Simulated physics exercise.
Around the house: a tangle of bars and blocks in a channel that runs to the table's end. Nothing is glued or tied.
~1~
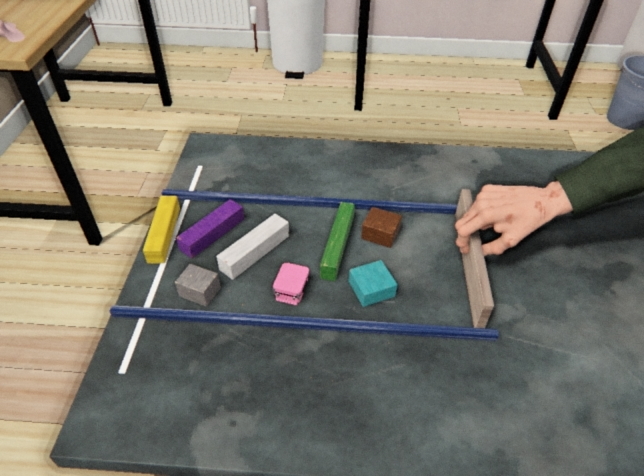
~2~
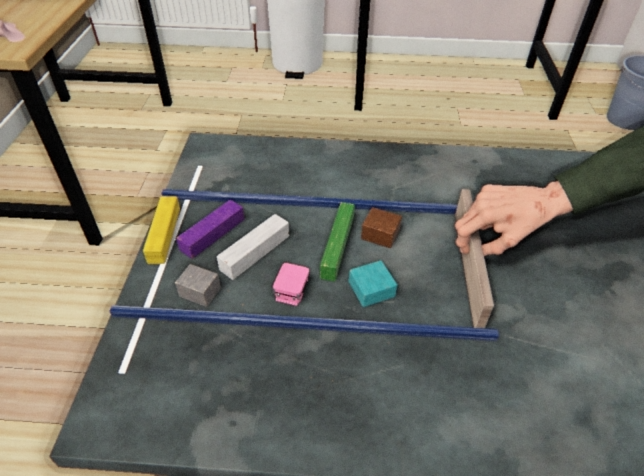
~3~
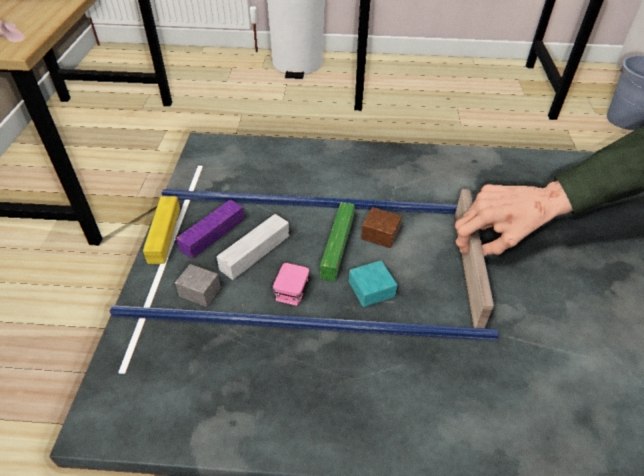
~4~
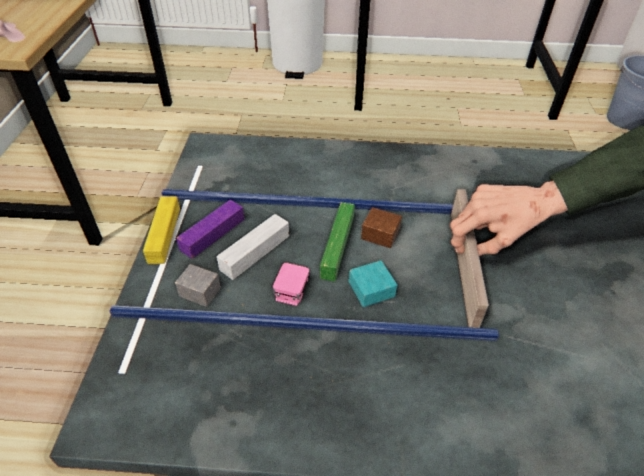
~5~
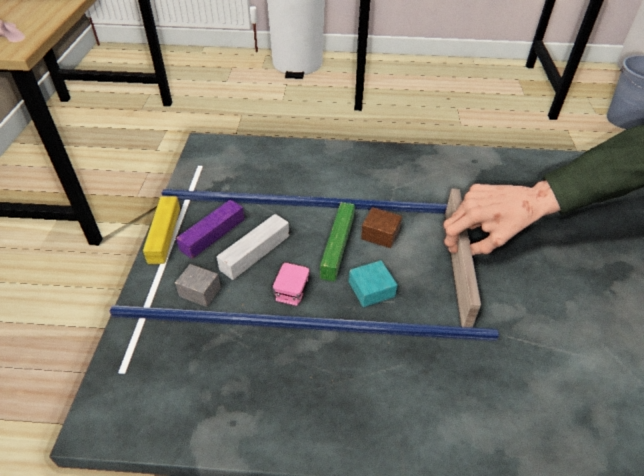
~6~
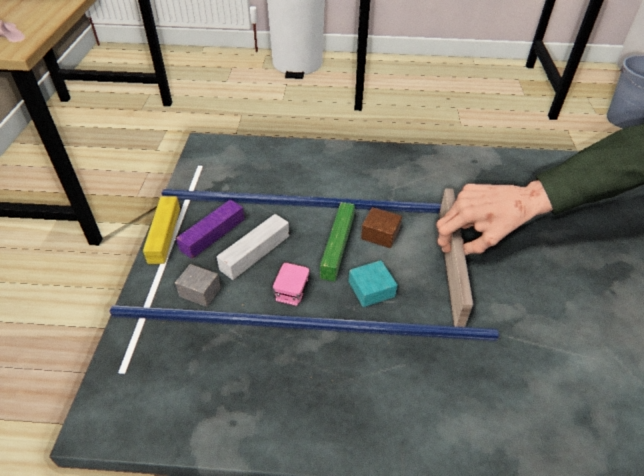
On a dark tabletop, colored bars and blocks lay scattered between two blue rails, and a hand at the right held a wooden board upright, then slid it slightly left without touching them.
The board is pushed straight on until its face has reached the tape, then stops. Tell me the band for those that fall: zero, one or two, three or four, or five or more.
In the end the number that fall off is five or more.
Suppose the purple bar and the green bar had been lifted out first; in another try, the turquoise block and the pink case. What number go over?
It would be 4 and 4.
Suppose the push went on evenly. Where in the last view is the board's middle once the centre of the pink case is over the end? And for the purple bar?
For the pink case at (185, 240), for the purple bar at (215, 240).
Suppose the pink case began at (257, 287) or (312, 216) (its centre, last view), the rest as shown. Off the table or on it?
In turn it tumbles off; comes down.
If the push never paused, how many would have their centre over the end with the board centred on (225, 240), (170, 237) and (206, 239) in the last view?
Place by place, 1, 6 and 3.
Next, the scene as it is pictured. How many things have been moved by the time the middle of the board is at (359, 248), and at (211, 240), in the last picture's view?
First 3, then 8.
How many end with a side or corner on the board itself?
2 of them.
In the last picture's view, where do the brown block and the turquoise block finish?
Near (161, 219) and (142, 265).
Soon after, none off yet; yellow stick at rest near (163, 229); purple bar at rest near (212, 228); grey block at rest near (198, 285).
At rest, the number that fall off is five or more; fallen, green bar, pink case, white bar, grey block, purple bar and yellow stick.
